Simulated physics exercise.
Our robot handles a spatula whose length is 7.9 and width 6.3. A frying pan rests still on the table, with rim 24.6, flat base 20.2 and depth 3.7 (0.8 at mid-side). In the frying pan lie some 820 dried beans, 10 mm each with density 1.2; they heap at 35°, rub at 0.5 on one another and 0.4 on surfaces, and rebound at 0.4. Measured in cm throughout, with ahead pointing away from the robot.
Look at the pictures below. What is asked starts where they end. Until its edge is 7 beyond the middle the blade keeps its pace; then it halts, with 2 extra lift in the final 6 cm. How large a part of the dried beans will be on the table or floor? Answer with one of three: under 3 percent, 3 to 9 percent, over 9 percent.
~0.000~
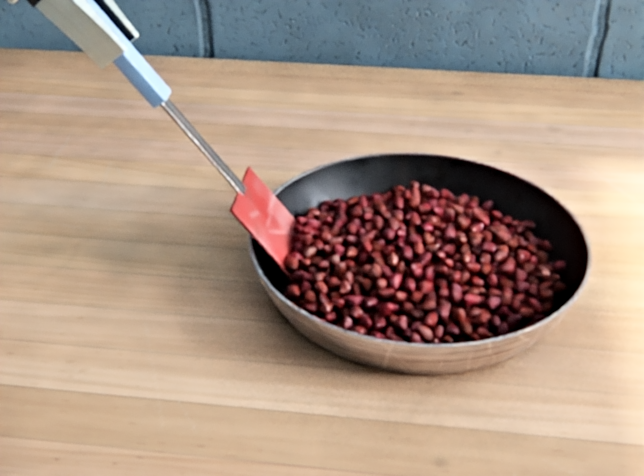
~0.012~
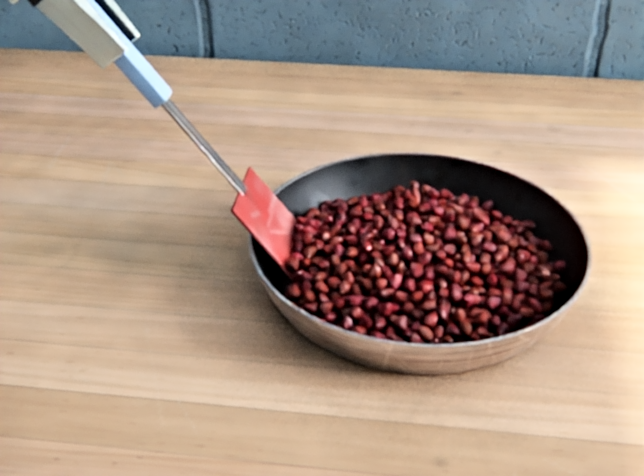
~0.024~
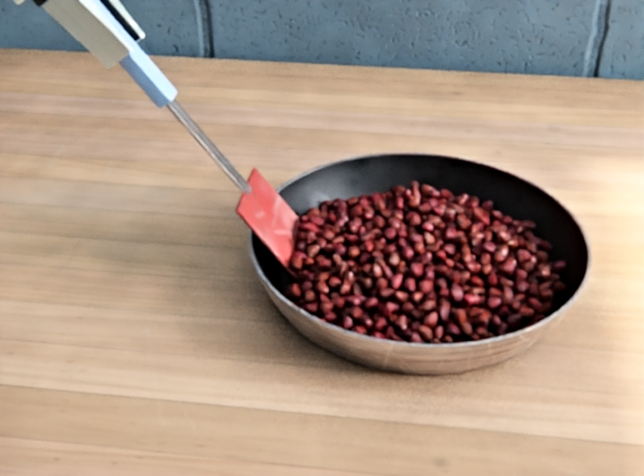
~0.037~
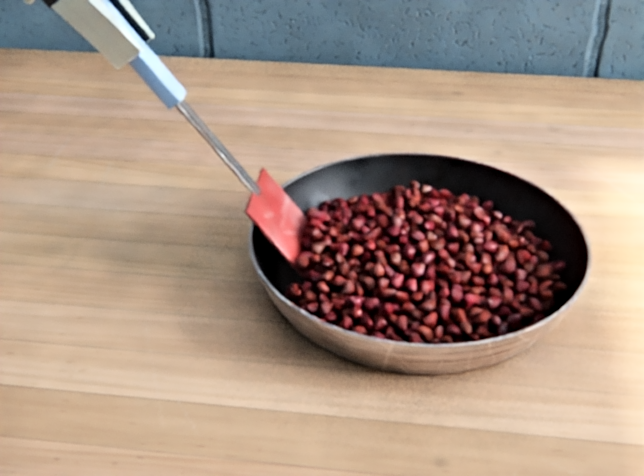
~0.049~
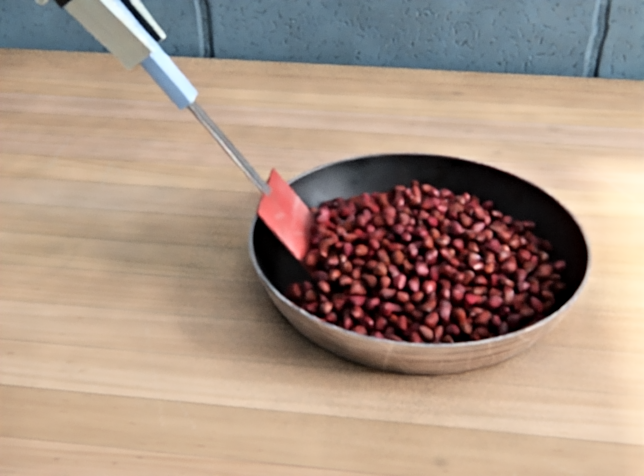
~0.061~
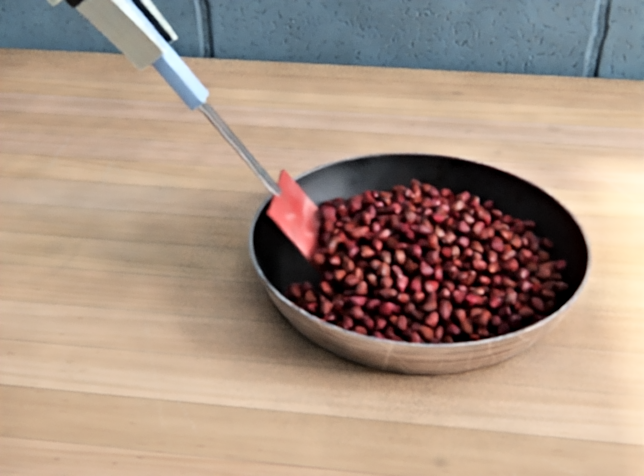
3 to 9 percent.
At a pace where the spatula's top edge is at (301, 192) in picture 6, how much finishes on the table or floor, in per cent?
Expect about 15 per cent there.
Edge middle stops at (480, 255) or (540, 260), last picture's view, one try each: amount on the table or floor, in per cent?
Close to 0 and close to 15 per cent, respectively.
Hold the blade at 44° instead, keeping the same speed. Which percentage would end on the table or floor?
About 5 per cent.
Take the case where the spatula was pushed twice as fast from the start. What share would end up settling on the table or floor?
It would be roughly 20 percent.
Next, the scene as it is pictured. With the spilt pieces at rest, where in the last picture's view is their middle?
At about (630, 286).
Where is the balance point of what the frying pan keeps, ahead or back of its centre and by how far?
I'd say close to 3.5 cm toward the front.
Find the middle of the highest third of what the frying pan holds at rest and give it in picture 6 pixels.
(525, 251).
After 0.13 s, sloping 53°, highest piece 5 above the table; 819 in the frying pan.
After 0.20 s, sloping 53°, highest piece 6 above the table; 819 in the frying pan.
After 0.44 s, sloping 53°, highest piece 6 above the table; 773 in the frying pan, 42 on the table or floor, 4 on the blade or in flight.
After 1.49 s, sloping 53°, highest piece 5 above the table; 770 in the frying pan, 49 on the table or floor.
In the end, 770 in the frying pan, 49 on the table or floor. That is 6 % on the table or floor.
